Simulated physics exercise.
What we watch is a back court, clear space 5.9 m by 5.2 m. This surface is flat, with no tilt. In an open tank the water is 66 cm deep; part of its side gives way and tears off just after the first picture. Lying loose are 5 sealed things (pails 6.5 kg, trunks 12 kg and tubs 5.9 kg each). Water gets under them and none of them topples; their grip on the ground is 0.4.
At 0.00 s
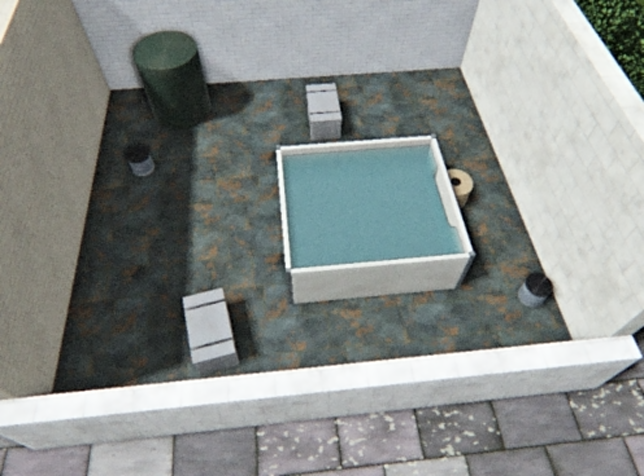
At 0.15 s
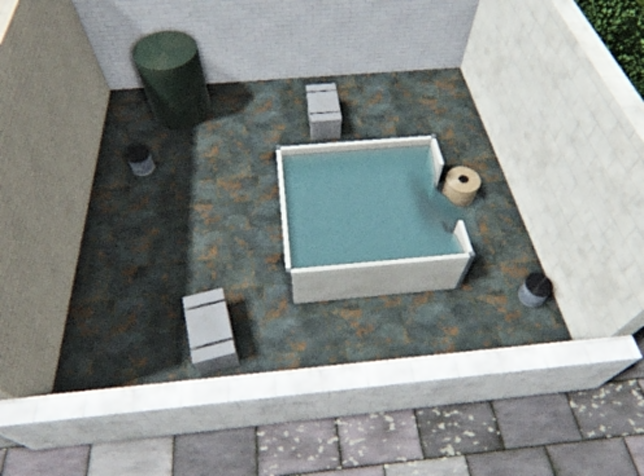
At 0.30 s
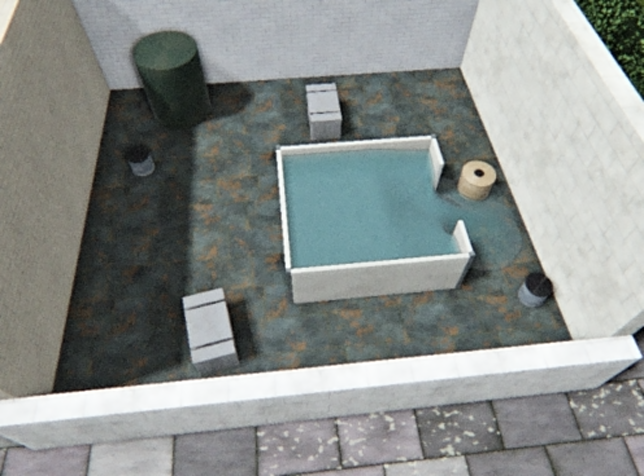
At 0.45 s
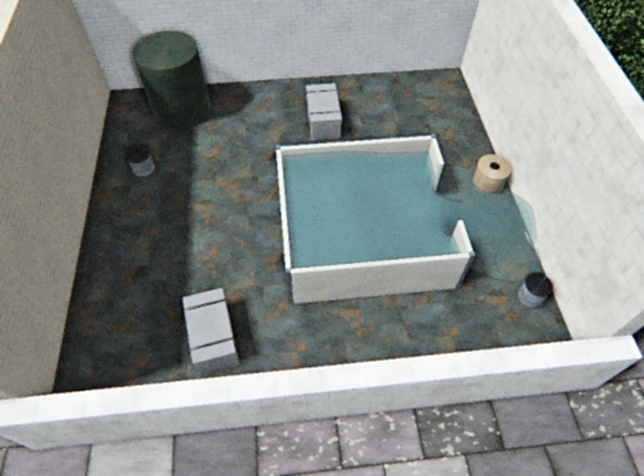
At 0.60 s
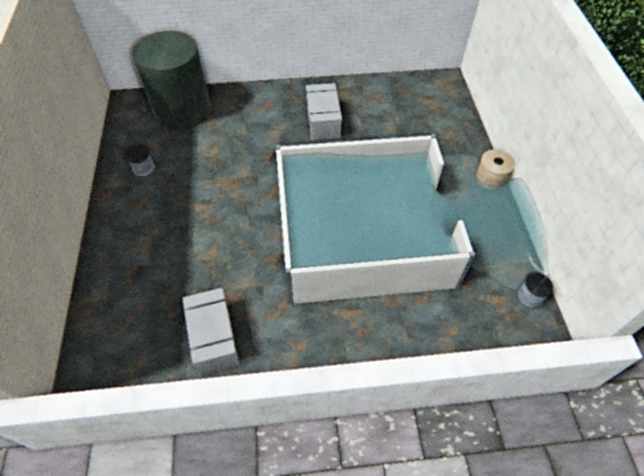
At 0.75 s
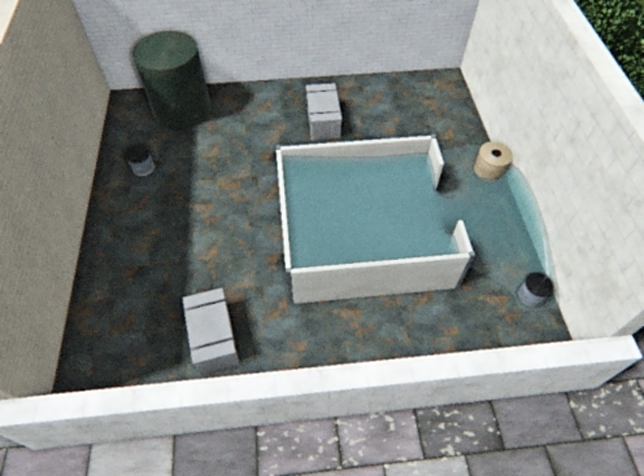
In a walled courtyard with a dark mottled floor, a low white tank of water loses part of its right side. Water pours through the gap and spreads to the right wall, pushing a tan round object a short way toward it, while the other objects stay still.
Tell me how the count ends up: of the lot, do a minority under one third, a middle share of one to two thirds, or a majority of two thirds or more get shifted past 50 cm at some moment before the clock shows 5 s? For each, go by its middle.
Two thirds and above.
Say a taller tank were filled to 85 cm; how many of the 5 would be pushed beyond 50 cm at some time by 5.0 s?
4.
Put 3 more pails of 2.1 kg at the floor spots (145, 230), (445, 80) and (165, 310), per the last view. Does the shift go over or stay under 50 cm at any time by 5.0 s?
So it's stays below, then gets above, then gets above.
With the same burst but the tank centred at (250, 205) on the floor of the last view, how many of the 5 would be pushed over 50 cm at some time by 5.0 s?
That gives 4 of them.
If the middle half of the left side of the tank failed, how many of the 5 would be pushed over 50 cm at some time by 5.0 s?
Result: 2 of them.
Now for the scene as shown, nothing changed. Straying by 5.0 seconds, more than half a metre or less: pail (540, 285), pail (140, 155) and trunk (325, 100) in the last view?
The first is beyond the limit, the second inside the limit, and the third beyond the limit.
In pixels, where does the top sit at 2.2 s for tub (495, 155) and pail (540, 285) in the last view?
Estimated pixels: (368, 77) and (403, 306).
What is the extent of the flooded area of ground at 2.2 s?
About 13 m2.
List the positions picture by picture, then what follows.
A tub at (456, 182) rests on the ground; a pail at (138, 154) rests on the ground; 3.5 m2 under water; 0 of 5 have shifted, in the first picture.
A tub at (464, 179), on the bottom, 11 cm from its start; a pail at (138, 154), on the bottom; 4.0 m2 under water; 1 of 5 have shifted, in the second picture.
A tub at (479, 173), on the bottom, 37 cm from its start; a pail at (138, 154), on the bottom; 4.7 m2 under water; 1 of 5 have shifted, in the third picture.
A tub at (495, 166), on the bottom, 64 cm from its start; a pail at (138, 154), on the bottom; 5.4 m2 under water; 1 of 5 have shifted, in the fourth picture.
A tub at (499, 161) rests on the ground, 74 cm from its start; a pail at (138, 154) rests on the ground; water covers 5.7 m2; 1 of 5 have shifted, in the fifth picture.
A tub at (496, 153) rests on the ground, 78 cm from its start; a pail at (138, 154), on the bottom; water covers 5.9 m2; 1 of 5 have shifted, in the sixth picture.
After 1.1 s 1 of 5 are over 50 cm from their spots; 0 afloat.
After 2.2 s 2 of 5 are over 50 cm from their spots; 0 afloat.
After 3.5 s 3 of 5 are over 50 cm from their spots; 0 afloat.
After 5.0 s 4 of 5 are over 50 cm from their spots, and 4 have been at some point; 1 afloat.
